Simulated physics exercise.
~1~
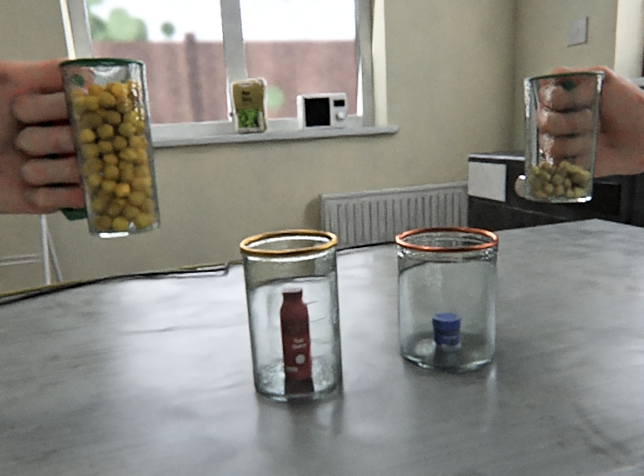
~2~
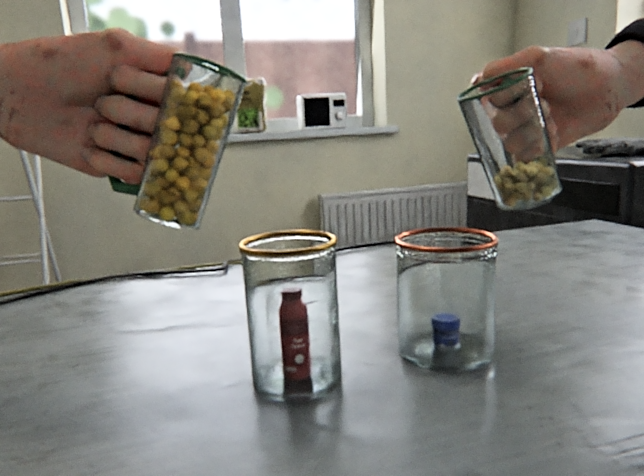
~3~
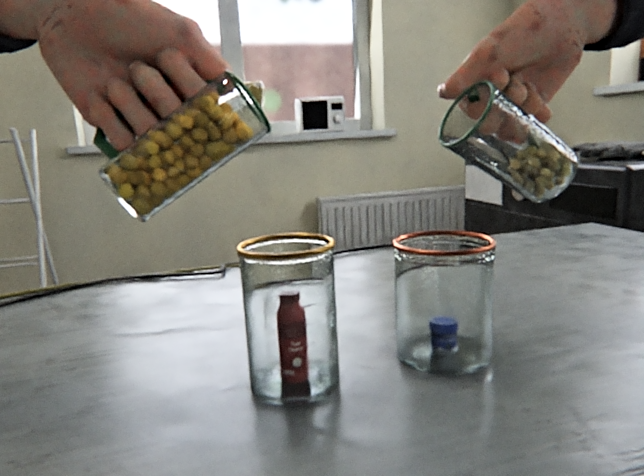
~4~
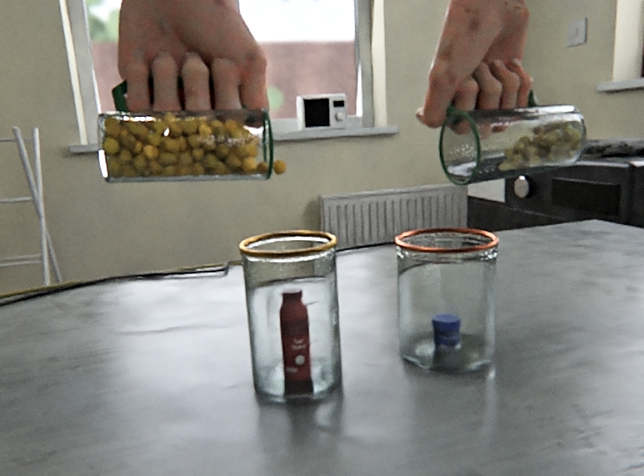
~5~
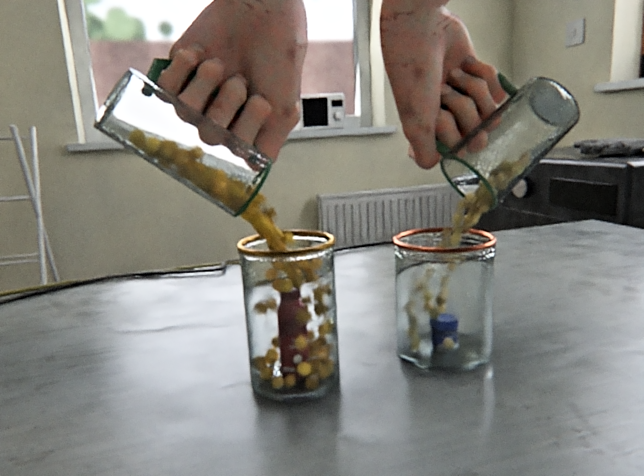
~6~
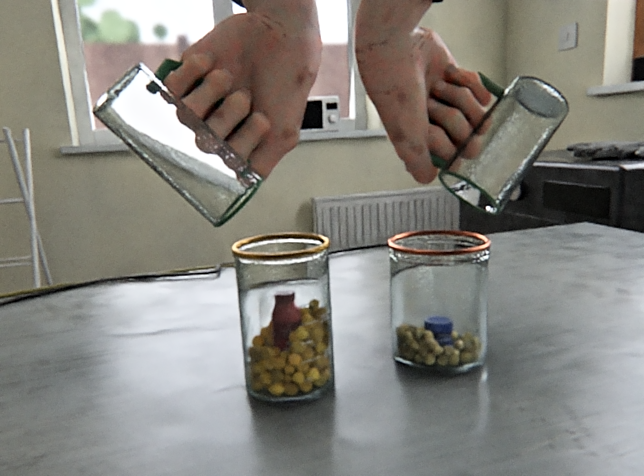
Two hands tip chickpeas and peas into two jars, leaving both small objects showing.
